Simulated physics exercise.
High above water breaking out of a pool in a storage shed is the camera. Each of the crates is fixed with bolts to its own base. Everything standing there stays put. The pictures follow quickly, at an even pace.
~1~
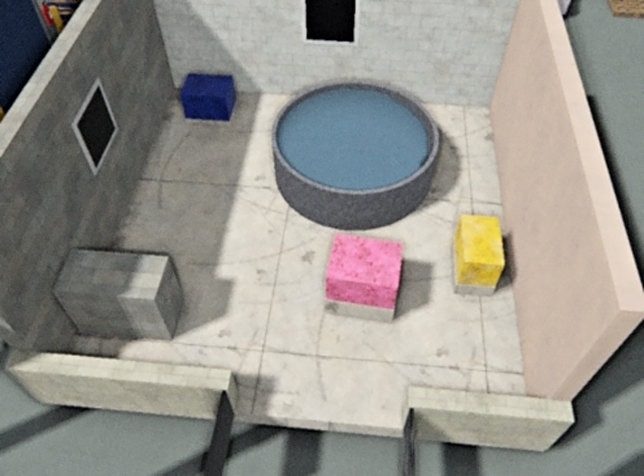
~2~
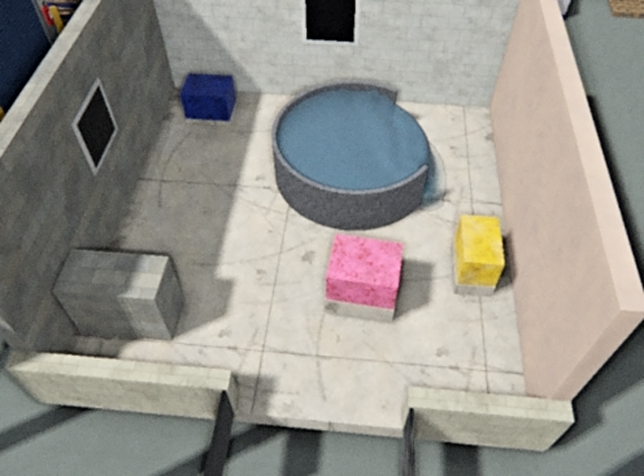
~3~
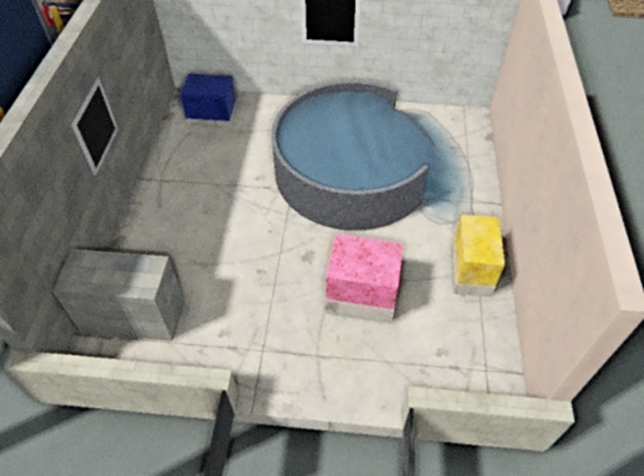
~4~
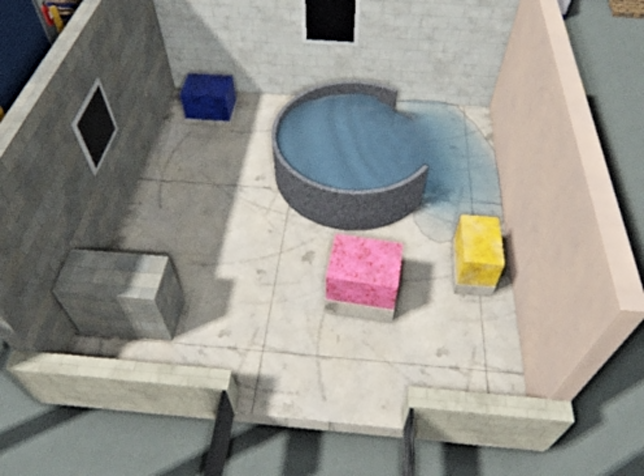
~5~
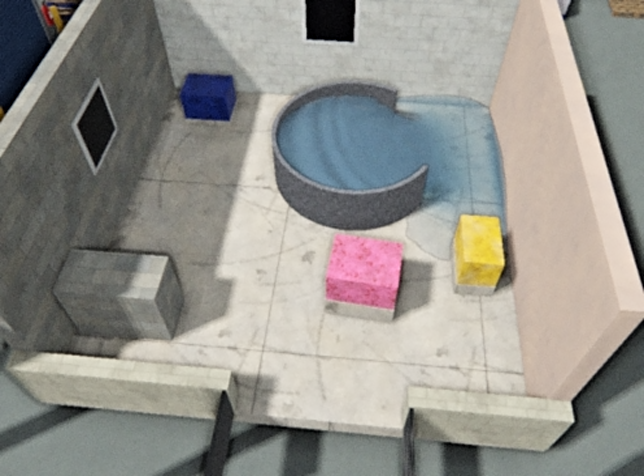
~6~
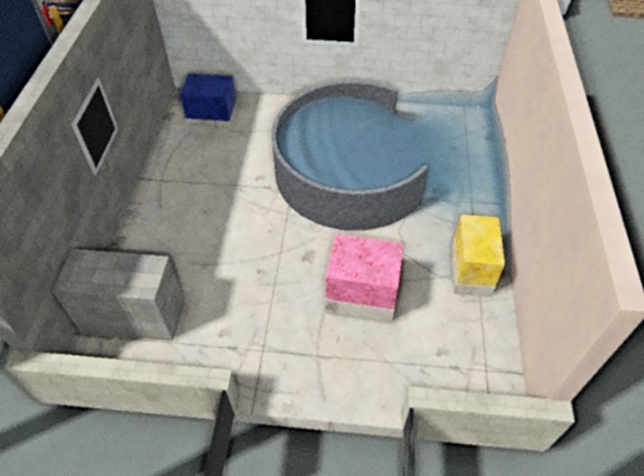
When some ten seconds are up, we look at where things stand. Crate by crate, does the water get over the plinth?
As I see it, yellow crate: A wet one, blue crate: A wet one, pink crate: A dry one.
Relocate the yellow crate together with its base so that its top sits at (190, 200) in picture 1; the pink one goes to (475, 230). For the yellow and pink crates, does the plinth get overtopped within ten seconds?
Yellow: Not reached; pink: Overtopped.
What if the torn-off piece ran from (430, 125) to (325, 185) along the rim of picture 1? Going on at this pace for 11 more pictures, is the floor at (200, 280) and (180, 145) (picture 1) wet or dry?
Well, the first one's sitting in a puddle and the next one's spared.
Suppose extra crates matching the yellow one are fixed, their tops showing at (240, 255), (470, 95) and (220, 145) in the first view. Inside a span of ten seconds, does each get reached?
So, in the order given: Untouched, flooded, untouched.
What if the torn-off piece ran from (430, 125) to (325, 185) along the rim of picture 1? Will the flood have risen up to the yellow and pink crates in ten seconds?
As it turns out, the yellow crate gets overtopped, and the pink crate gets overtopped.
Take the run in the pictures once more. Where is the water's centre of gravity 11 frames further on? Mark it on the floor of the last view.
Point: (413, 167).
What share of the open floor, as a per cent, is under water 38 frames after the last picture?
That works out at 100 %.
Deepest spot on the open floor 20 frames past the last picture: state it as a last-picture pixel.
My best guess is roughly (185, 89).
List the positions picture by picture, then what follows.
Still water in the pool at (355, 136), in the first picture.
The front is at a hidden place, out from the gap at (426, 150), in the second picture.
Water pours out at (426, 152) and has run to a hidden place, in the third picture.
Water pours out at (425, 154) and has run to a hidden place, in the fourth picture.
Water pours out at (425, 155) and has run to a hidden place, in the fifth picture.
The front is at (509, 269), out from the gap at (425, 155), in the sixth picture.
A moment on, water covers 25 % of the floor; the yellow crate water round its plinth, the blue crate not reached, the pink crate water round its plinth.
Next, water covers 35 % of the floor; the yellow crate water round its plinth, the blue crate not reached, the pink crate water round its plinth.
Then, water covers 70 % of the floor; the yellow crate water round its plinth, the blue crate water round its plinth, the pink crate water round its plinth.
Later, water covers 100 % of the floor; the yellow crate water round its plinth, the blue crate water round its plinth, the pink crate water round its plinth.
In the end, water covers 100 % of the floor; the yellow crate was topped, the blue crate was topped, the pink crate stayed above the water.
